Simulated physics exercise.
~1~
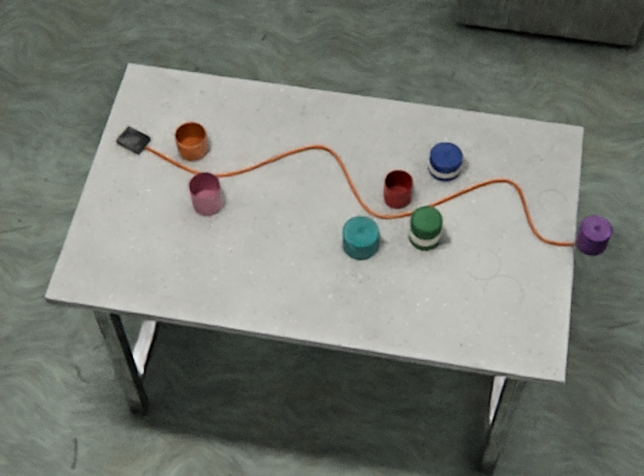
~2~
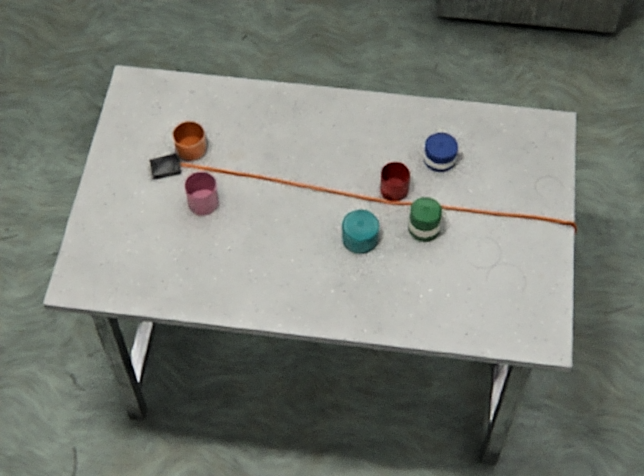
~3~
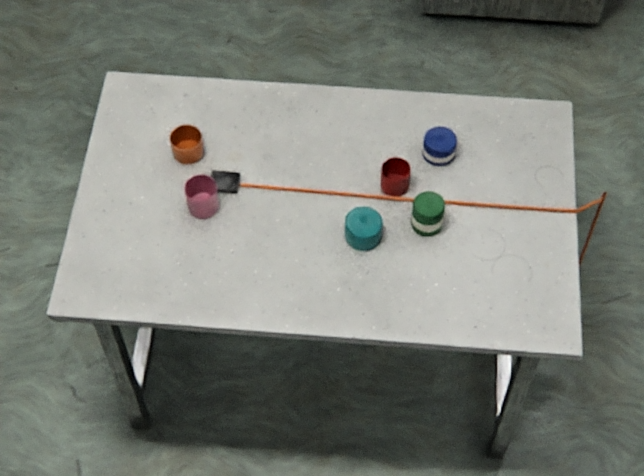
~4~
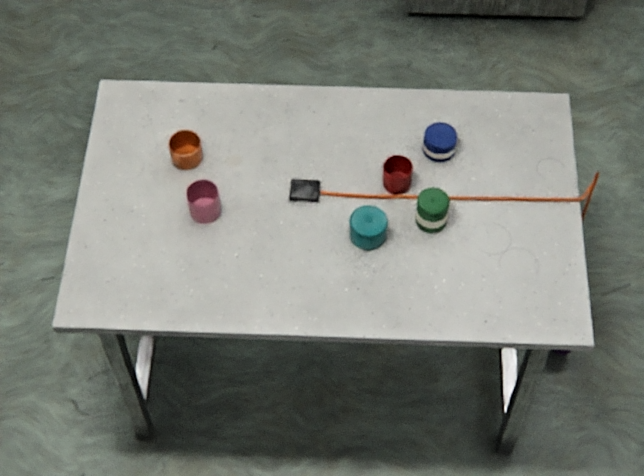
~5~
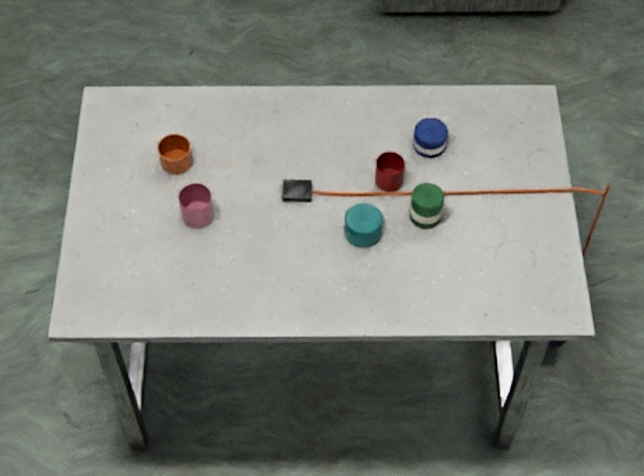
A purple speaker dropped off the right side of a lab table, yanking its orange cable straight and dragging a small black phone rightward between the cups and tubs, which barely moved, until the phone stopped near the middle, still on top.
